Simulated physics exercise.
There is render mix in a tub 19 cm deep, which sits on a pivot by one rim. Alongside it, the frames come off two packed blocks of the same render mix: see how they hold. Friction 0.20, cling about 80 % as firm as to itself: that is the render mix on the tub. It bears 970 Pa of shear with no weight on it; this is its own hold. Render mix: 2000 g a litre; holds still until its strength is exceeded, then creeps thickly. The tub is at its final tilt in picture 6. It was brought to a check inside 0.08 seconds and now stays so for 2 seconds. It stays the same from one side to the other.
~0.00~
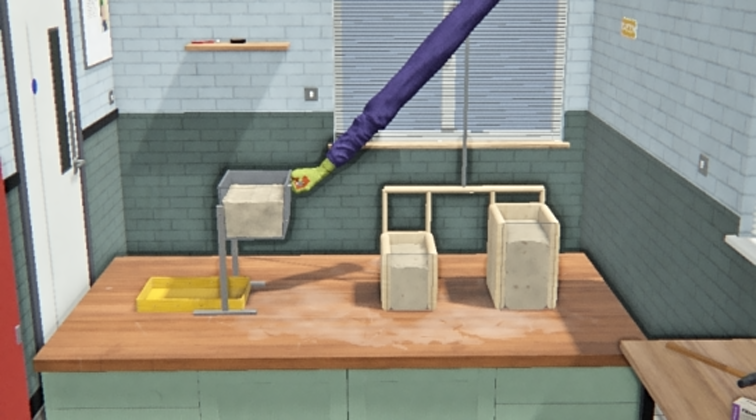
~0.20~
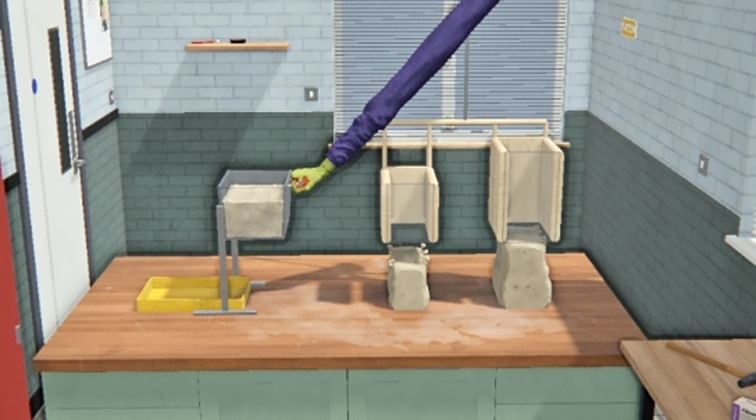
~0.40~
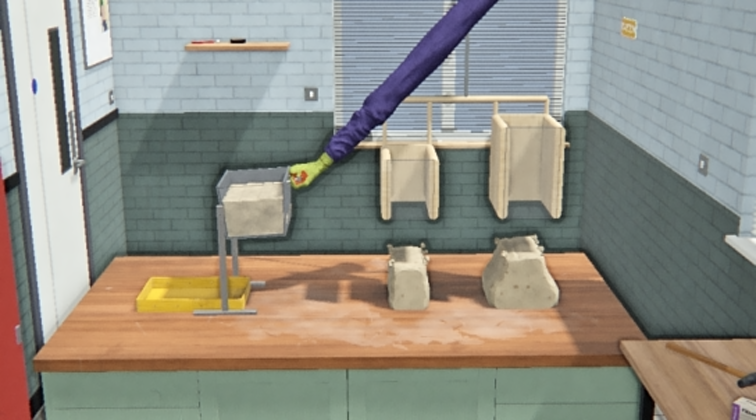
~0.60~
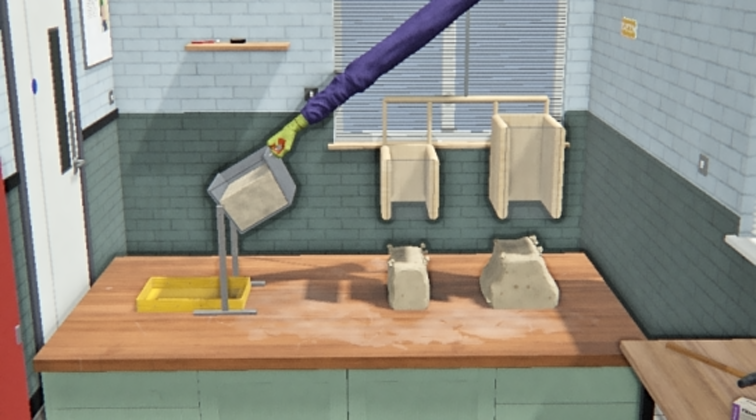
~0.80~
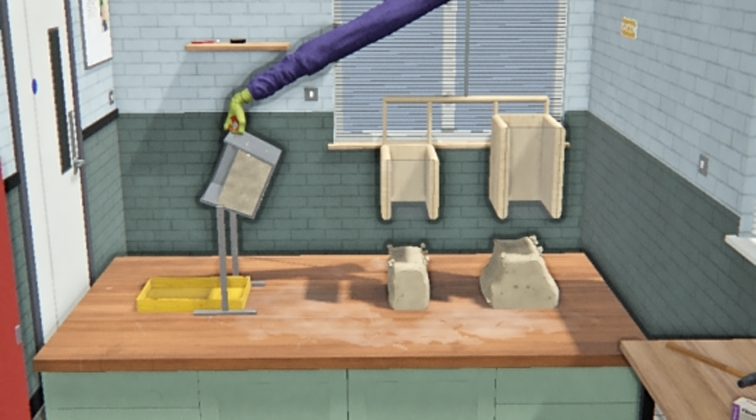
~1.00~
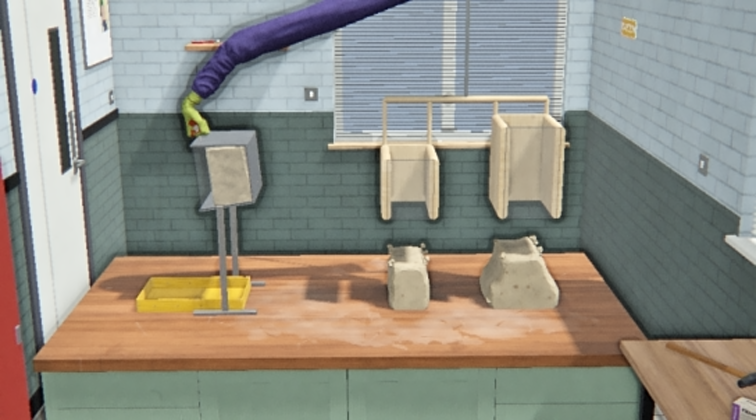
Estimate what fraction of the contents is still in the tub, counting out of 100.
Roughly 45 out of 100.
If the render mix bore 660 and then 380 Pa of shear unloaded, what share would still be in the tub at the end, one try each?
Expect about 50 in a hundred, then about 40 in a hundred.
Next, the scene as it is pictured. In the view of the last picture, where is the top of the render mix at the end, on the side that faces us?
Highest point: Approx. (232, 177).
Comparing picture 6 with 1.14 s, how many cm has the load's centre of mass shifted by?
About 3 cm.
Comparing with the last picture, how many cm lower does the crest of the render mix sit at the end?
11 cm.
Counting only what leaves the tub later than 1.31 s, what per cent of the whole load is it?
About 40 per cent.
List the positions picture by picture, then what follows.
In the first picture, handle-side rim at (284, 187), tilt 0 degrees; top of the render mix at (281, 201); blocks stand 19 cm, 29 cm (left to right).
In the second picture, handle-side rim at (284, 187), tilt 0 degrees; top of the render mix at (281, 201); blocks stand 19 cm, 26 cm (left to right).
In the third picture, handle-side rim at (282, 183), tilt 4 degrees; top of the render mix at (278, 198); blocks stand 19 cm, 22 cm (left to right).
In the fourth picture, handle-side rim at (263, 158), tilt 31 degrees; top of the render mix at (270, 173); blocks stand 18 cm, 21 cm (left to right).
In the fifth picture, handle-side rim at (224, 142), tilt 66 degrees; top of the render mix at (238, 151); blocks stand 18 cm, 21 cm (left to right).
In the sixth picture, handle-side rim at (192, 147), tilt 95 degrees; top of the render mix at (239, 148); blocks stand 18 cm, 21 cm (left to right).
After 1.14 s, the tub is at 95 degrees and holds 100 %.
After 1.31 s, the tub is at 95 degrees and holds 83 %.
After 1.48 s, the tub is at 95 degrees and holds 58 %.
After 1.65 s, the tub is at 95 degrees and holds 45 %.
After 3.00 s, at the end, the tub is at 95 degrees and holds 45 %.
